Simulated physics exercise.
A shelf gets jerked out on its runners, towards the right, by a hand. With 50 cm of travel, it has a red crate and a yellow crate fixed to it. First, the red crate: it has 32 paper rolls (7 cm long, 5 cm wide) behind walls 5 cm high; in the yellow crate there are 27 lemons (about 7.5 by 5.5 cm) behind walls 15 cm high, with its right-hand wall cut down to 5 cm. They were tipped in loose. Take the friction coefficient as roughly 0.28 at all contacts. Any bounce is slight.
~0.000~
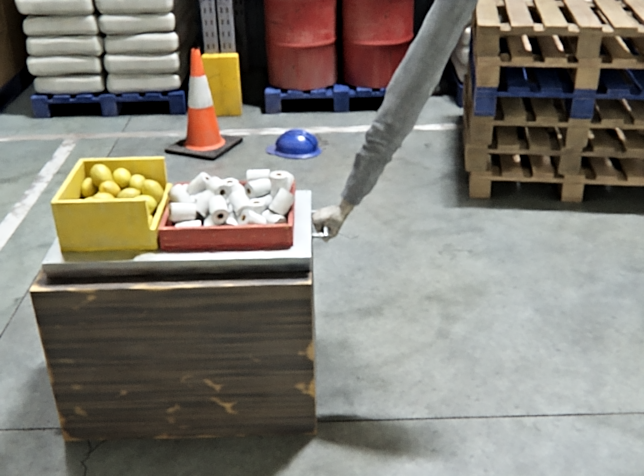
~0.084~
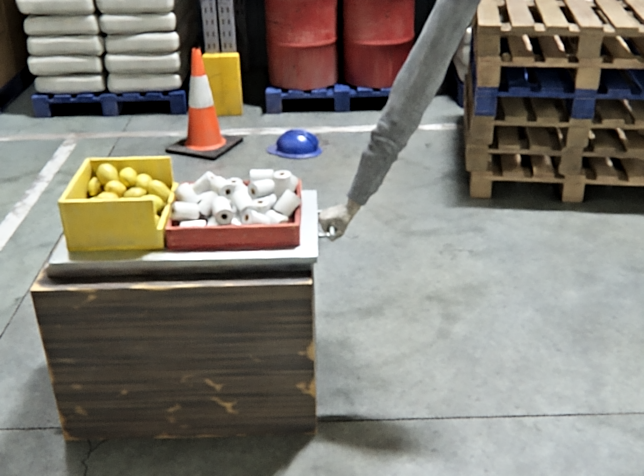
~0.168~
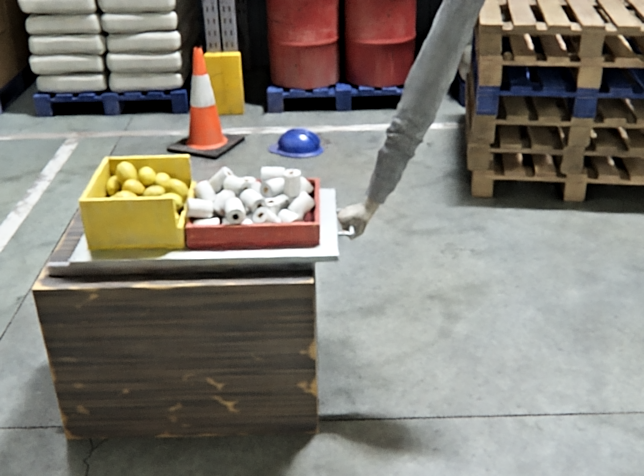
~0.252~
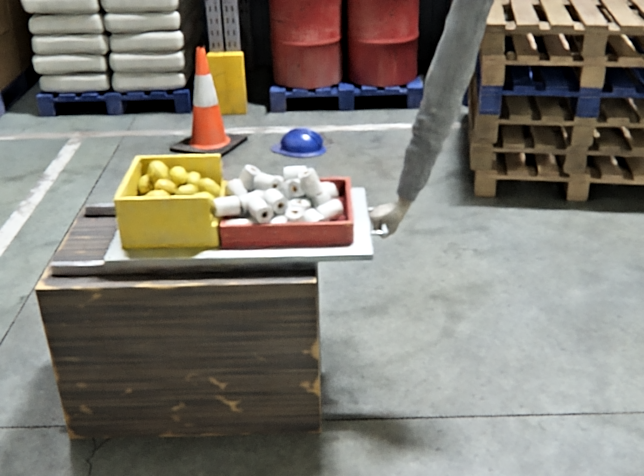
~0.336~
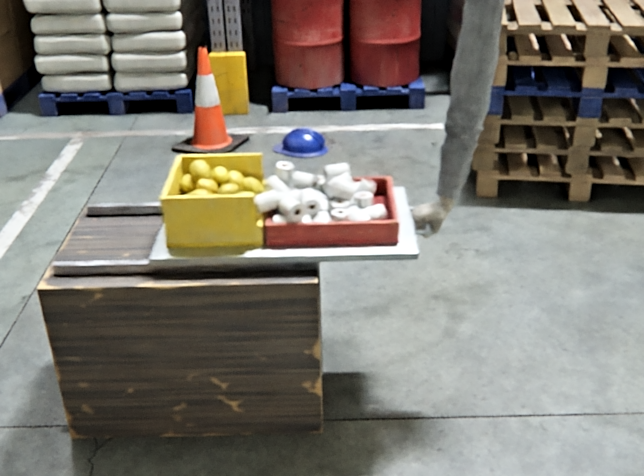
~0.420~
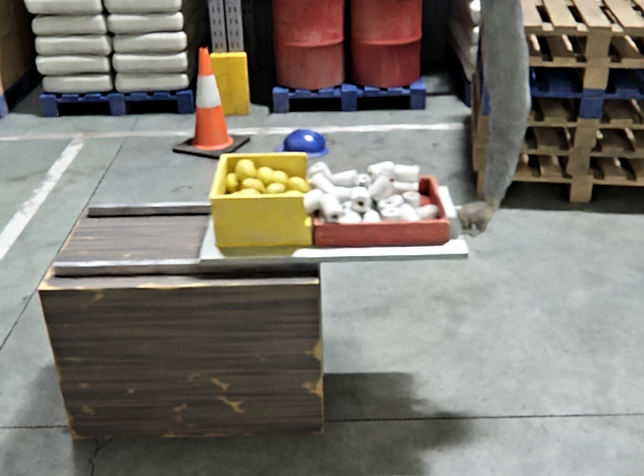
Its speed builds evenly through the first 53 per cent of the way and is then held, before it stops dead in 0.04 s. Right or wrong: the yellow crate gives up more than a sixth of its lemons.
Right.
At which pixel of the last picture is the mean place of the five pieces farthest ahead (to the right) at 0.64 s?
Centre approx. at (477, 171) px.
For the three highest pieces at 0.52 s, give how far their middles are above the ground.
I'd put it close to 76 cm.
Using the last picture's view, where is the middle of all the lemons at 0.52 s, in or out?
Near (298, 202) in pixels.
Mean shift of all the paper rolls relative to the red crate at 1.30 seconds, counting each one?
On average they end up some 20 cm further right.
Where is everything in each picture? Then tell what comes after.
In the first frame (places track the rim corner closest to us here), yellow crate (56, 201); red crate (163, 228); 0 cm pulled; all still inside.
Yellow crate (63, 201); red crate (170, 228); 2 cm pulled, in the second frame.
Yellow crate (84, 199); red crate (191, 226); 7 cm pulled, in the third frame.
Yellow crate (119, 198); red crate (225, 225); 16 cm pulled, in the fourth frame.
Yellow crate (165, 197); red crate (270, 224); 29 cm pulled; 1 out, the lowest roll at (266, 202), in the fifth frame.
Yellow crate (215, 197); red crate (319, 224); 43 cm pulled; 1 out, the lowest roll at (311, 202), in the sixth frame.
After 0.44 s, the runners reach their end.
After 0.52 s, the red crate has all 32 and the yellow crate is down by 2 of 27.
After 0.64 s, the red crate is down by 4 of 32 and the yellow crate is down by 6 of 27.
After 0.86 s, the red crate is down by 7 of 32 and the yellow crate is down by 8 of 27.
Final count (at 1.30 s), the red crate is down by 8 of 32 and the yellow crate is down by 8 of 27. Asked share, 8 of 27, 30 per cent.
